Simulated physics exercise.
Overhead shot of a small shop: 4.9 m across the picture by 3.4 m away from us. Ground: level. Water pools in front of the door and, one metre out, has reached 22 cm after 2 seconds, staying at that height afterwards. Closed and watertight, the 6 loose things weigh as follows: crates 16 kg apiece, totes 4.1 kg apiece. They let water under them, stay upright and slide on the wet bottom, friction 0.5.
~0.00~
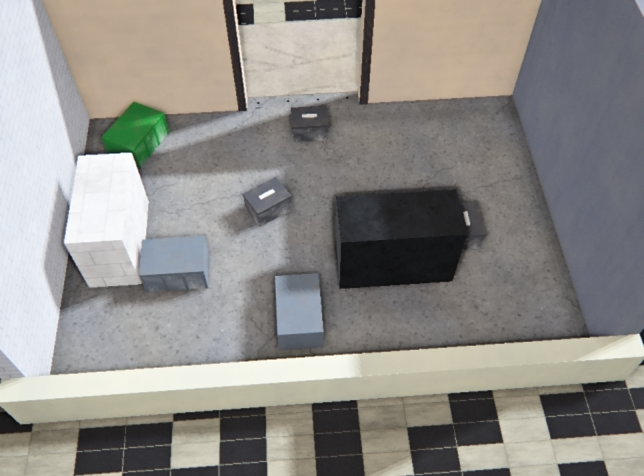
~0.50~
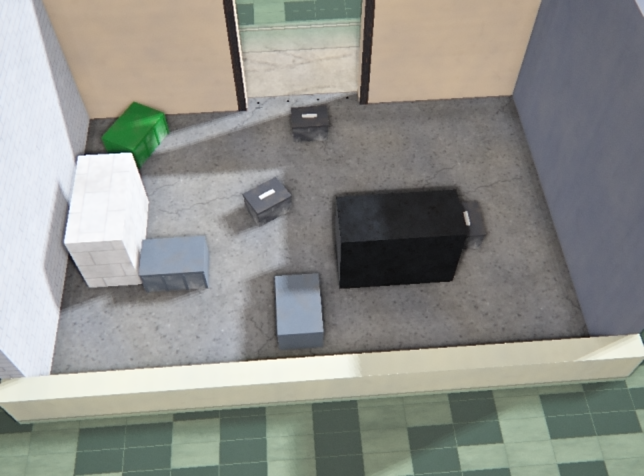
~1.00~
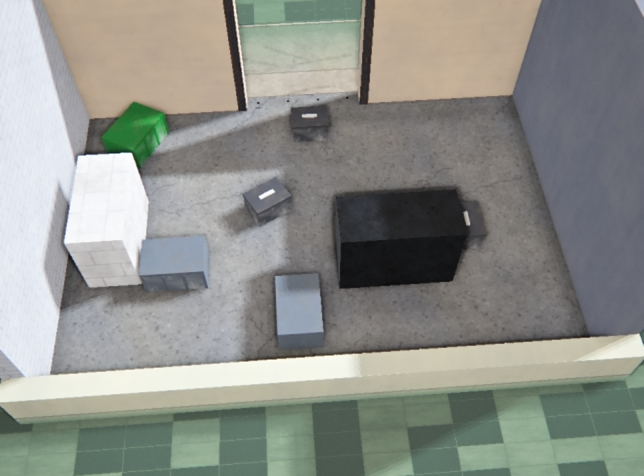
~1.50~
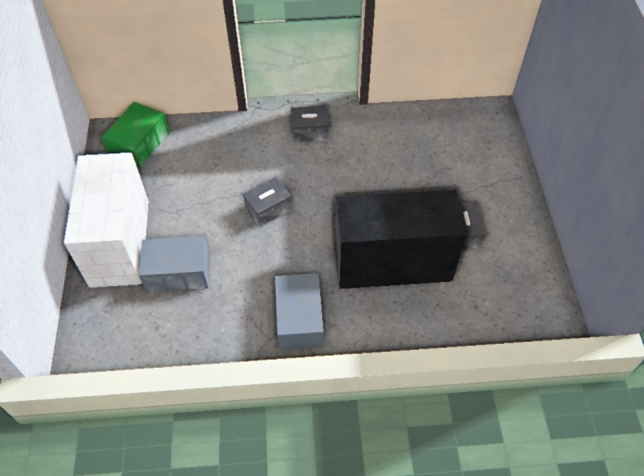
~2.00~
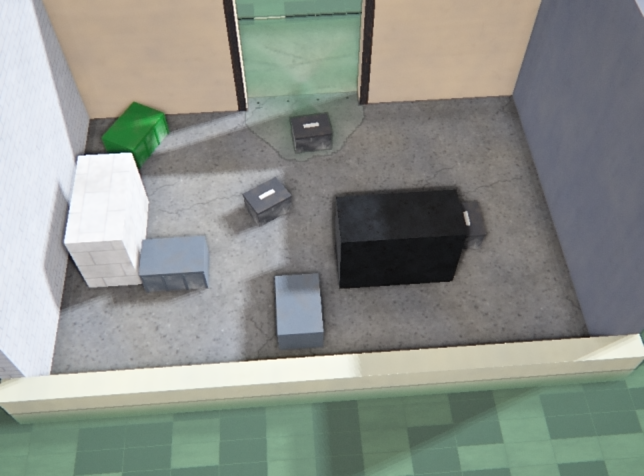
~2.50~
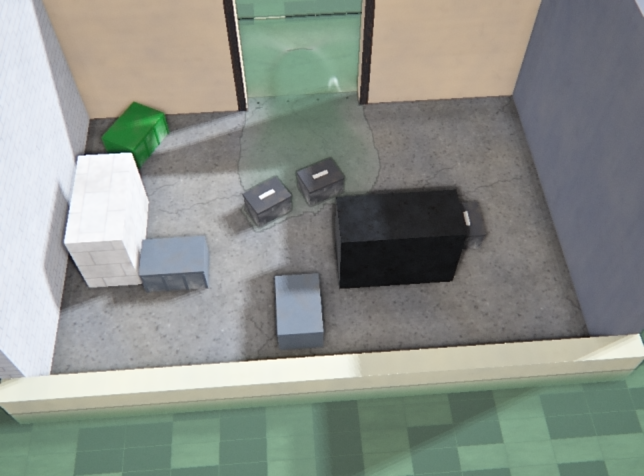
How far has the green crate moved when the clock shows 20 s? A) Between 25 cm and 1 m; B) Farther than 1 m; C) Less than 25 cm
The answer is B.
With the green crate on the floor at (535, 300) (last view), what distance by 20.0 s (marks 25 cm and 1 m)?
Here it heads a good way off.
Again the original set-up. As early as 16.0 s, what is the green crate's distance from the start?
Displacement near 250 cm.
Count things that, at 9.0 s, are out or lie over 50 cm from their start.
By my tally, 4.
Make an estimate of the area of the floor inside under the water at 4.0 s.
The covered patch comes to about 9.5 m2.
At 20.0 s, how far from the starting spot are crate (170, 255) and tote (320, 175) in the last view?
Net displacement, in order: 80 cm; 140 cm.
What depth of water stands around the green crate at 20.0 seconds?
I'd say around 16 cm.
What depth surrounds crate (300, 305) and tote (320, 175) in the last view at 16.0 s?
Depths: Near 15 cm, then near 15 cm.
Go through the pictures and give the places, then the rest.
The first frame shows the green crate at (133, 125), on the bottom; water covers 0.0 m2; 0 of 6 have shifted.
The second frame shows the green crate at (133, 125) rests on the ground; 0.0 m2 under water; 0 of 6 have shifted.
The third frame shows the green crate at (133, 125), on the bottom; water covers 0.0 m2; 0 of 6 have shifted.
The fourth frame shows the green crate at (133, 125) rests on the ground; 0.0 m2 under water; 0 of 6 have shifted.
The fifth frame shows the green crate at (133, 125) rests on the ground; water covers 0.7 m2; 1 of 6 have shifted.
The sixth frame shows the green crate at (133, 125), on the bottom; 1.9 m2 under water; 1 of 6 have shifted.
After 4.0 s the green crate is near (133, 125), 0.0 m from its start, aground; 1 afloat.
After 9.0 s the green crate is near (136, 126), 0.0 m from its start, aground; 5 afloat.
After 16.0 s the green crate is near (223, 289), 2.4 m from its start, afloat; 6 afloat.
After 20.0 s the green crate is near (224, 230), 1.8 m from its start, afloat; 6 afloat.
